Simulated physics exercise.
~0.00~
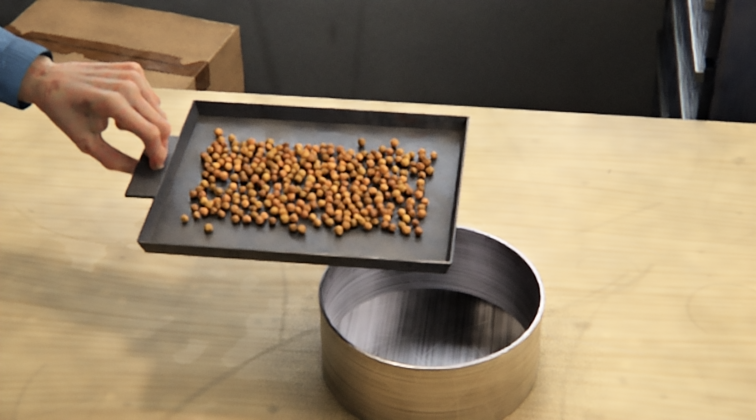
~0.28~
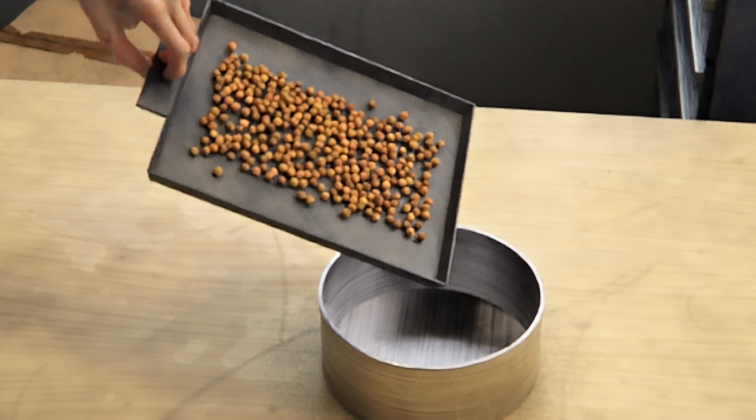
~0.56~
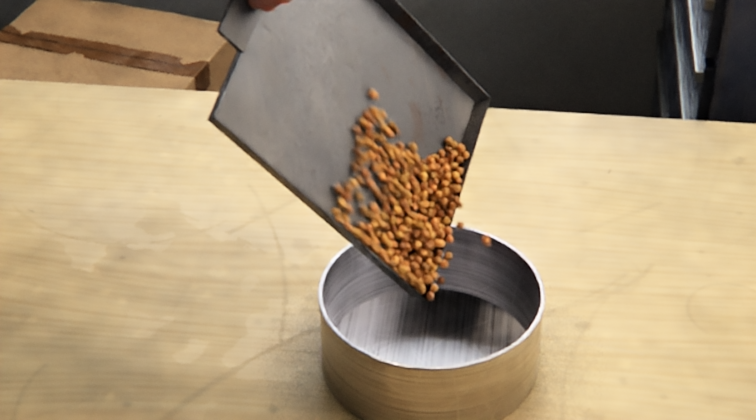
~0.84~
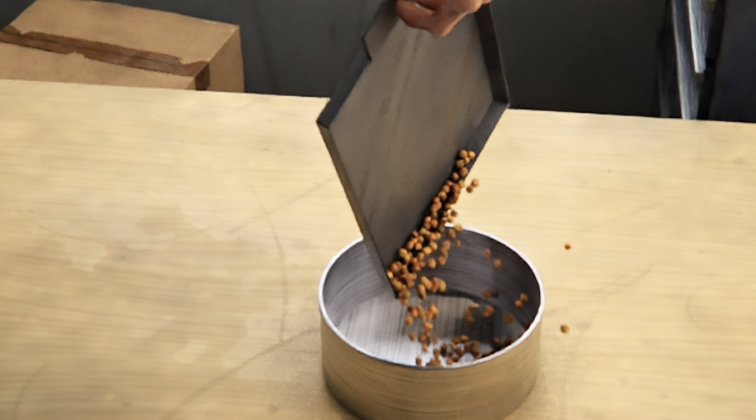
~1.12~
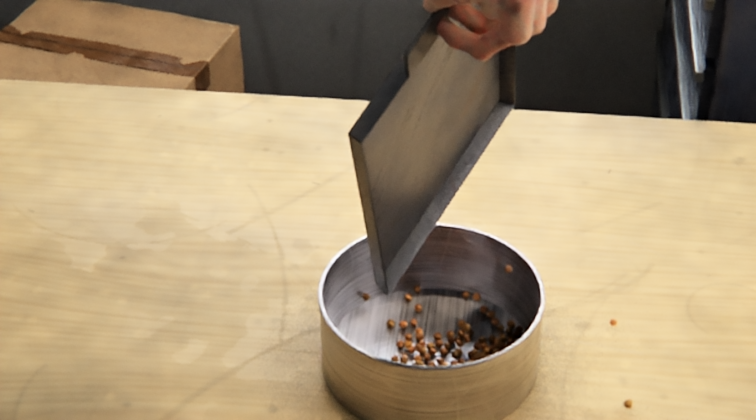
Roasted chickpeas sliding off a dark tray tilted by a hand, tumbling into a round metal pot as a few scatter outside.
